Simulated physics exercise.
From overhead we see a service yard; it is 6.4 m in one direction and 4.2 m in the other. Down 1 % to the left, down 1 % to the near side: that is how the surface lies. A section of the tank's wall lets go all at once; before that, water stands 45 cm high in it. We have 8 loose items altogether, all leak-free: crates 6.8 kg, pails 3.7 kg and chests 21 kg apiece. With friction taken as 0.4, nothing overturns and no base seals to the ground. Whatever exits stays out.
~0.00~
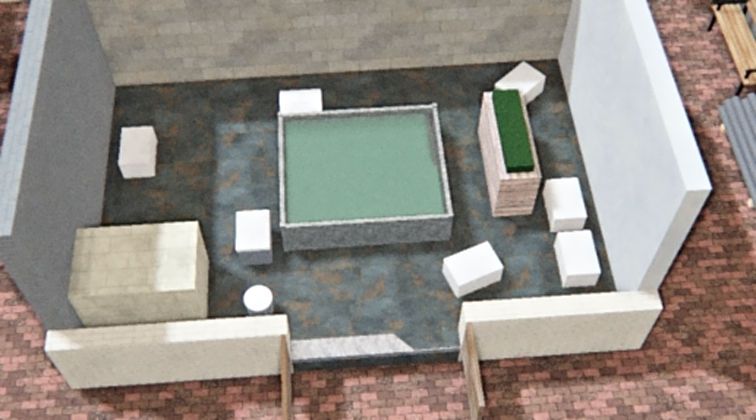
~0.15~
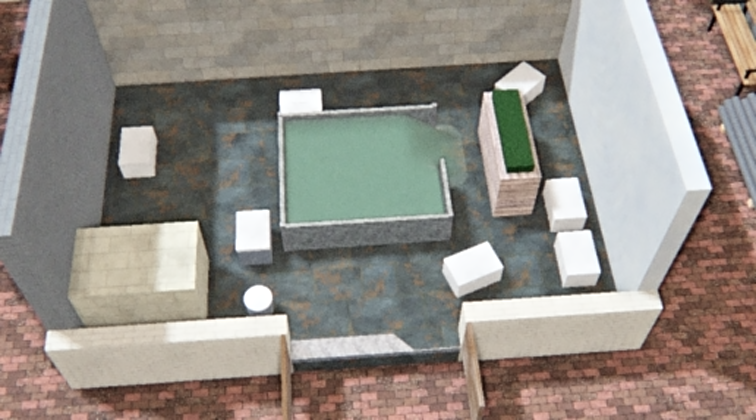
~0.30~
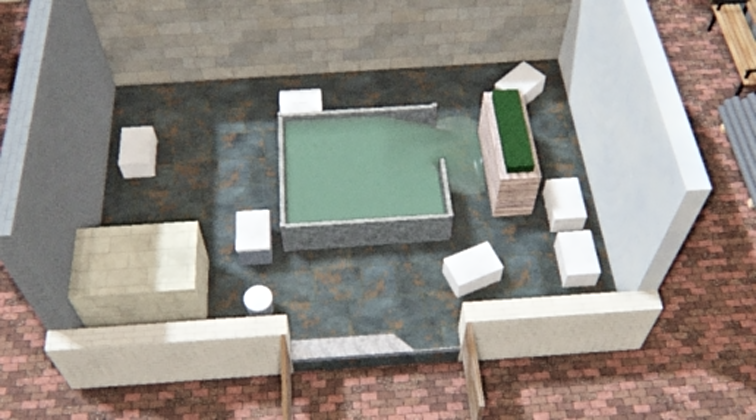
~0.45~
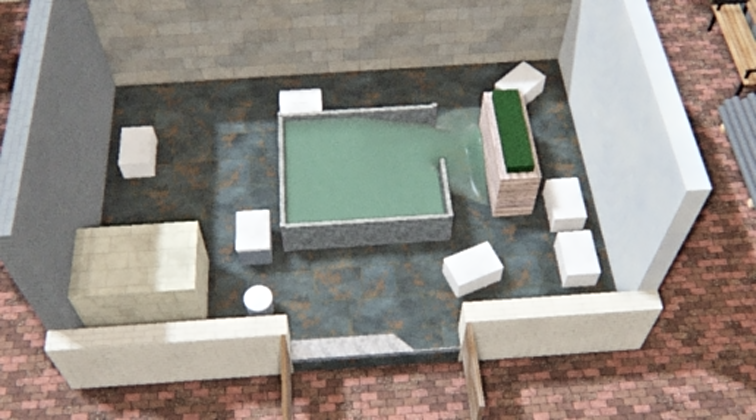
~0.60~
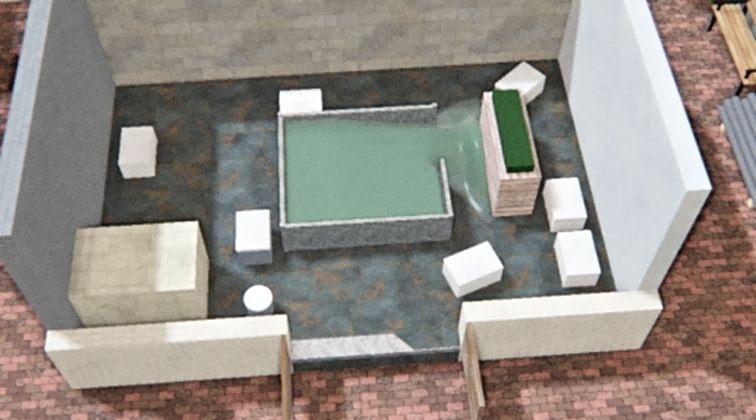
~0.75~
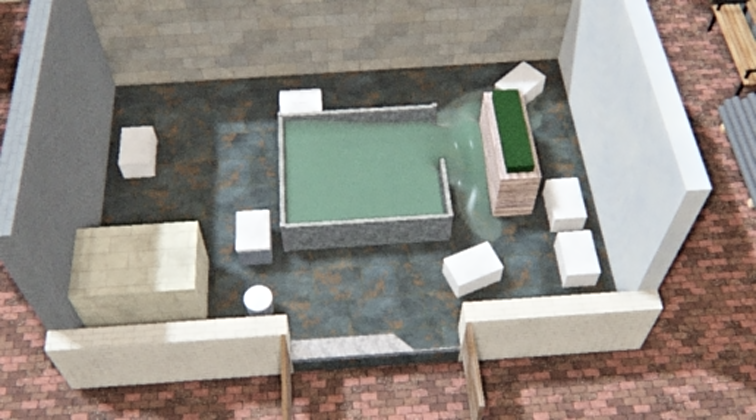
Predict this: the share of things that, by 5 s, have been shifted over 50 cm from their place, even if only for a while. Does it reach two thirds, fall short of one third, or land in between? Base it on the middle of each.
I predict one in three or more, yet fewer than two in three.
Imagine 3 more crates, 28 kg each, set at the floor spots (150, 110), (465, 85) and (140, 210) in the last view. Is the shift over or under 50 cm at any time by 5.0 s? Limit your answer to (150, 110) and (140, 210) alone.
First stays inside, then stays inside.
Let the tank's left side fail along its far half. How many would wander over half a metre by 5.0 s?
The answer then is 1.
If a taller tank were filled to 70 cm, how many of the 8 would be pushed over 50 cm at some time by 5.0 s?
You'd get 4 in that case.
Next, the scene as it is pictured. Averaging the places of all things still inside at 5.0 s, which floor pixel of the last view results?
That lands at roughly (367, 229).
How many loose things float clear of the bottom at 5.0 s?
Total: 3.
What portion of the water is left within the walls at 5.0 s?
About 94 in a hundred parts of the water.
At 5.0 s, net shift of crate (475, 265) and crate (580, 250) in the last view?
Result, in order: Washed out; 60 cm.
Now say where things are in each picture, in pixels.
A crate at (521, 80), on the bottom; a pail at (258, 298), on the bottom; water covers 3.3 m2; 0 of 8 have shifted, in the first picture.
A crate at (521, 80) rests on the ground; a pail at (258, 298) rests on the ground; 3.7 m2 under water; 0 of 8 have shifted, in the second picture.
A crate at (521, 80) rests on the ground; a pail at (258, 298) rests on the ground; 4.1 m2 under water; 0 of 8 have shifted, in the third picture.
A crate at (521, 80) rests on the ground; a pail at (258, 298), on the bottom; water covers 4.3 m2; 0 of 8 have shifted, in the fourth picture.
A crate at (521, 80) rests on the ground; a pail at (258, 298) rests on the ground; 4.5 m2 under water; 0 of 8 have shifted, in the fifth picture.
A crate at (521, 80) rests on the ground; a pail at (258, 298) rests on the ground; water covers 5.0 m2; 0 of 8 have shifted, in the sixth picture.
After 1.1 s 0 of 8 are over 50 cm from their spots; 0 afloat.
After 2.2 s 1 of 8 are over 50 cm from their spots; 2 afloat.
After 3.5 s 2 of 8 are over 50 cm from their spots; 1 afloat.
After 5.0 s 4 of 8 are over 50 cm from their spots, and 4 have been at some point; 3 afloat.
